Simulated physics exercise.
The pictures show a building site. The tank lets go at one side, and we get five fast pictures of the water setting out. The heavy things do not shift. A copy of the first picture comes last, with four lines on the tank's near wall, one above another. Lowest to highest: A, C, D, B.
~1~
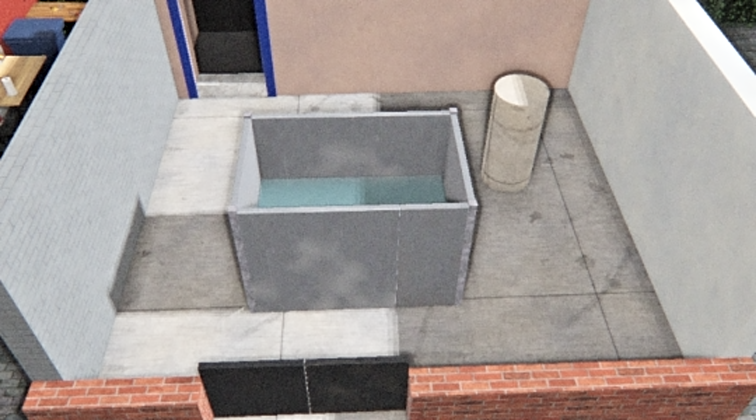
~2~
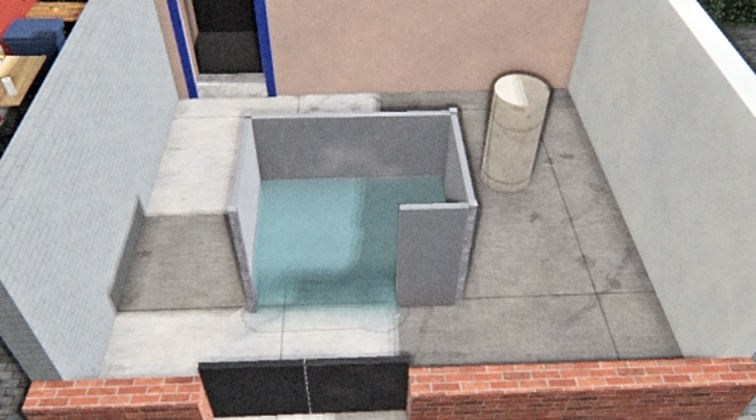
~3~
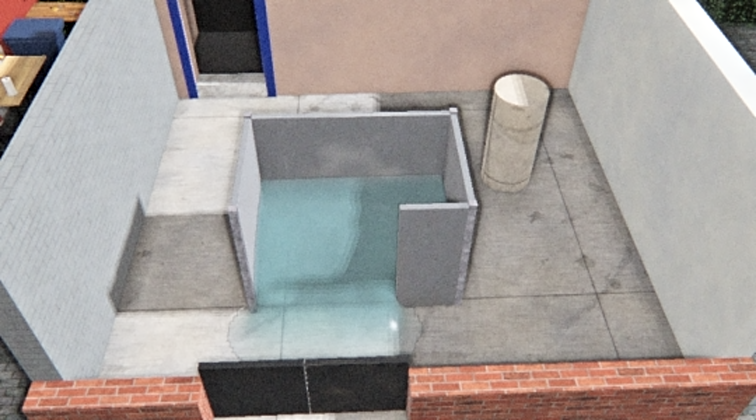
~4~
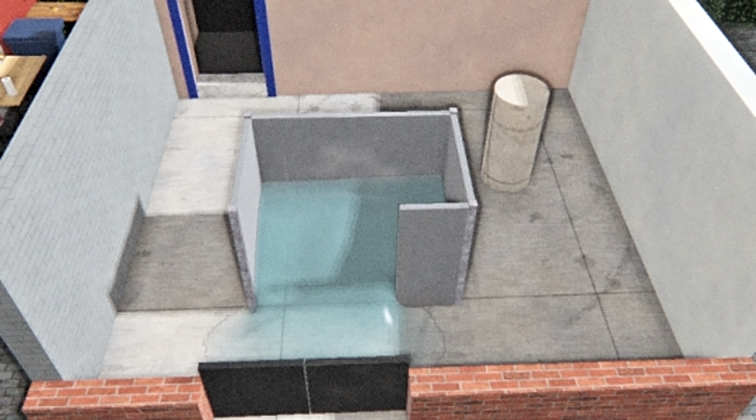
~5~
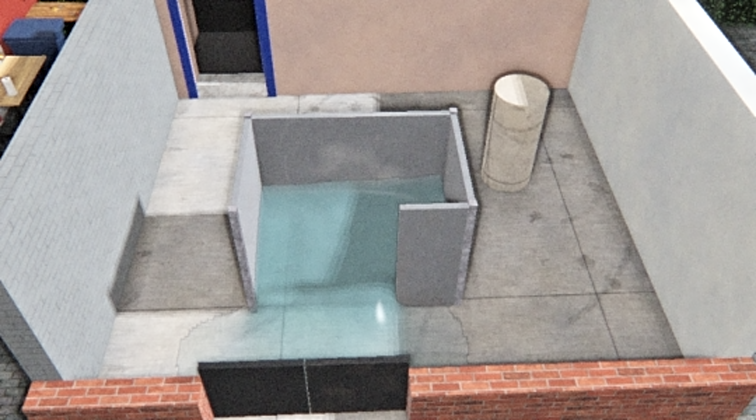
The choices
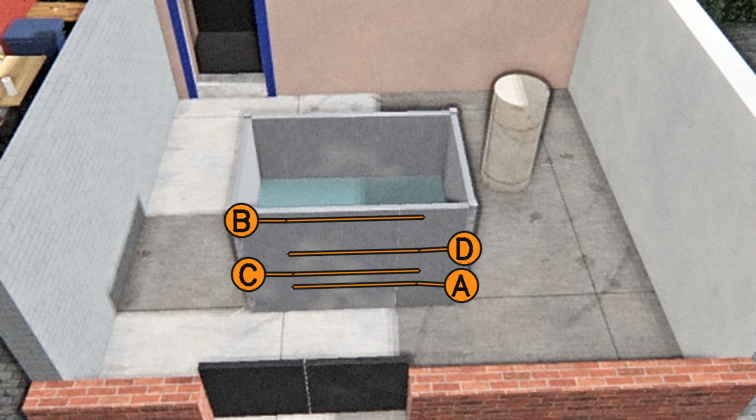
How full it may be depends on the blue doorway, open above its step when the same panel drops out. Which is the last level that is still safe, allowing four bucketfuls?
That is level D.
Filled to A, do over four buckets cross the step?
No.
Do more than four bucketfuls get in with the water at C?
No, not at all.
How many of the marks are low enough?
Three of them.
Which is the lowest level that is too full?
B.
In orange, A at (355, 285); B at (354, 218); C at (355, 272); D at (355, 252); from the bottom up A, C, D, B.
Choosing A, nothing gets over.
Choosing B, about 10 bucketfuls get in.
Choosing C, nothing gets over.
Choosing D, a bucket or two gets in.
